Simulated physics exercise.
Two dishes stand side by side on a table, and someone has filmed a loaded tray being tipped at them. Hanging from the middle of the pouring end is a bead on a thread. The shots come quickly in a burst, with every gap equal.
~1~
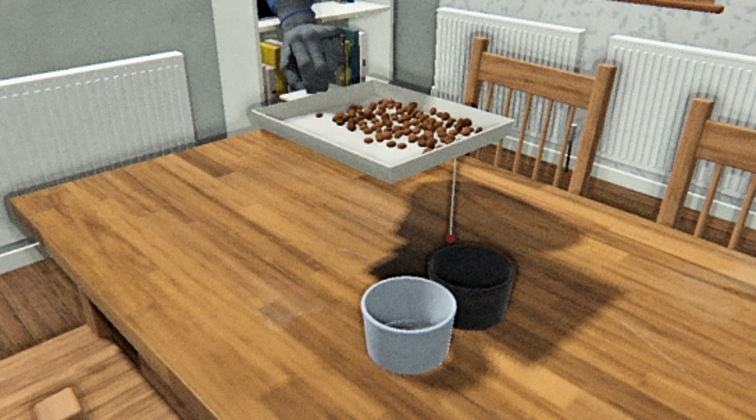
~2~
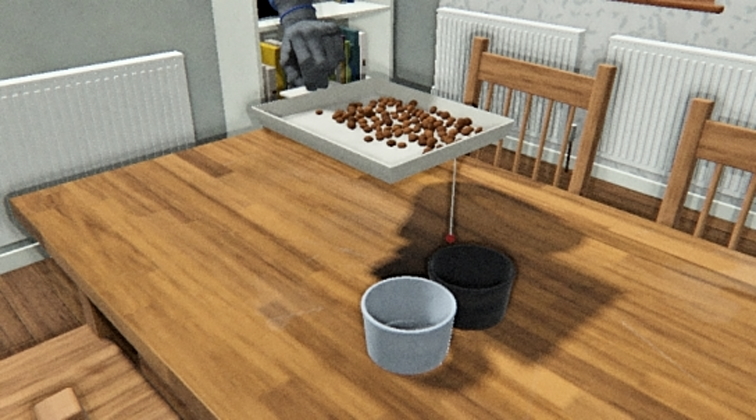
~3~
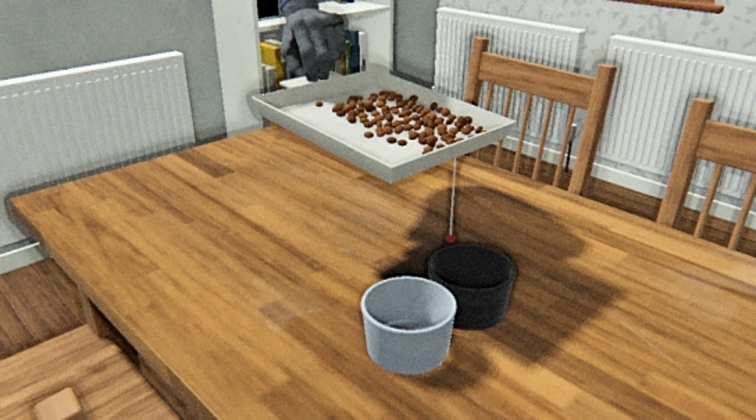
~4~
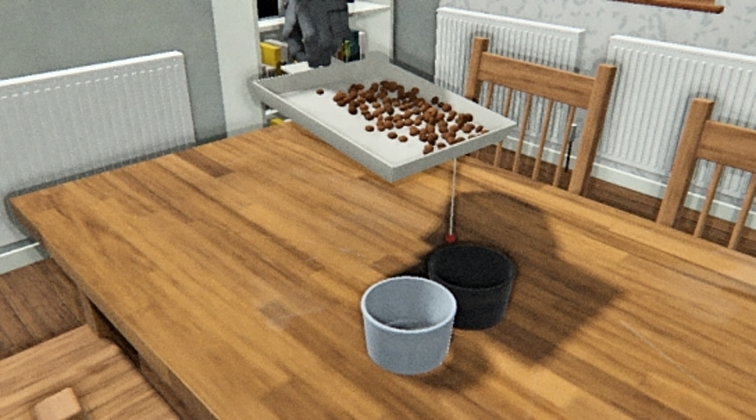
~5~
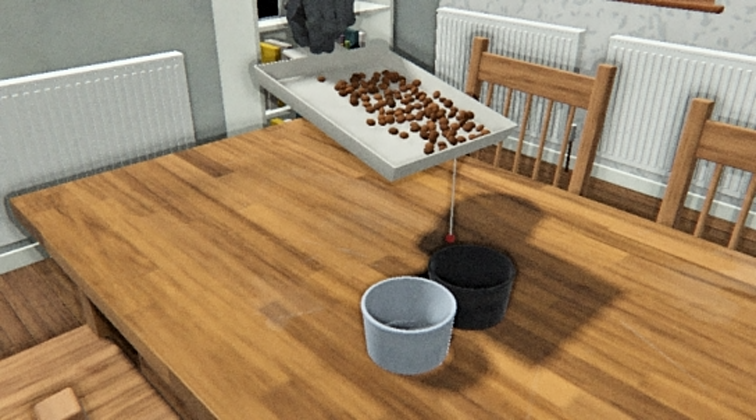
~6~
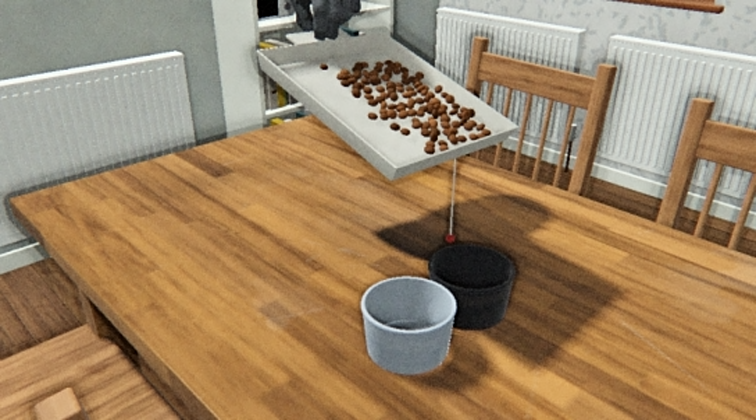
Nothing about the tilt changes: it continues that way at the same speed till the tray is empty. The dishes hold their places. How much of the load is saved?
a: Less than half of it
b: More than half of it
(a) Less than half of it.
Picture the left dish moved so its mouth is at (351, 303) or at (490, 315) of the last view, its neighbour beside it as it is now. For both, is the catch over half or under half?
Together the dishes get less than a half first, then less than a half.
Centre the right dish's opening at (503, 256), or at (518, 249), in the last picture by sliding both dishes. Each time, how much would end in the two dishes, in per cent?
The first try yields 70% and the second yields 90%.
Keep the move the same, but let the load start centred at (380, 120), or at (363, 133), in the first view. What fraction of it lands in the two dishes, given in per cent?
Shares: 40 % for the first, 50 % for the second.
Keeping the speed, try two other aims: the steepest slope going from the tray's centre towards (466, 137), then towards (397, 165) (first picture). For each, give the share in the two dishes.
I'd say some 0 in a hundred at first, then 40 in a hundred.
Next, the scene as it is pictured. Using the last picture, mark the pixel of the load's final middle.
Centre at rest, last view: Approx. (515, 289).
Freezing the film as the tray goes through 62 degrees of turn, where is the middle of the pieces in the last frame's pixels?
Near the pixel (479, 132).
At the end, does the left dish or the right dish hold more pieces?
I'd say more ends in the right-side one.
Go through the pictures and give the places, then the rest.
The first frame shows corners of the pouring end (391, 164) and (507, 120), level; middle of the load (407, 125), bits of dog kibble; left dish (442, 342); right dish (503, 301); bead on its thread (450, 238).
The second frame shows corners of the pouring end (391, 164) and (507, 120), level; middle of the load (407, 123).
The third frame shows corners of the pouring end (392, 163) and (508, 121), tipped barely, lowest at the right corner; middle of the load (408, 119).
The fourth frame shows corners of the pouring end (393, 163) and (509, 122), tipped a little, lowest at the right corner; middle of the load (409, 113).
The fifth frame shows corners of the pouring end (395, 163) and (510, 123), tipped a little, lowest at the right corner; middle of the load (410, 107).
The sixth frame shows corners of the pouring end (397, 163) and (511, 125), tipped clearly, lowest at the right corner; middle of the load (412, 102); left dish (442, 342); right dish (503, 301).
Just after the last frame, tray tipped steeply; every one on the tray.
A moment on, tray tipped right over; roughly half on the tray; about a tenth in the right dish; roughly a quarter outside both; roughly a quarter in the air.
Further on, tray tipped past a quarter turn; just a few in the left dish; roughly a third in the right dish; roughly two thirds outside both.
When it is over, tray tipped past a quarter turn; just a few in the left dish; roughly a third in the right dish; roughly two thirds outside both.
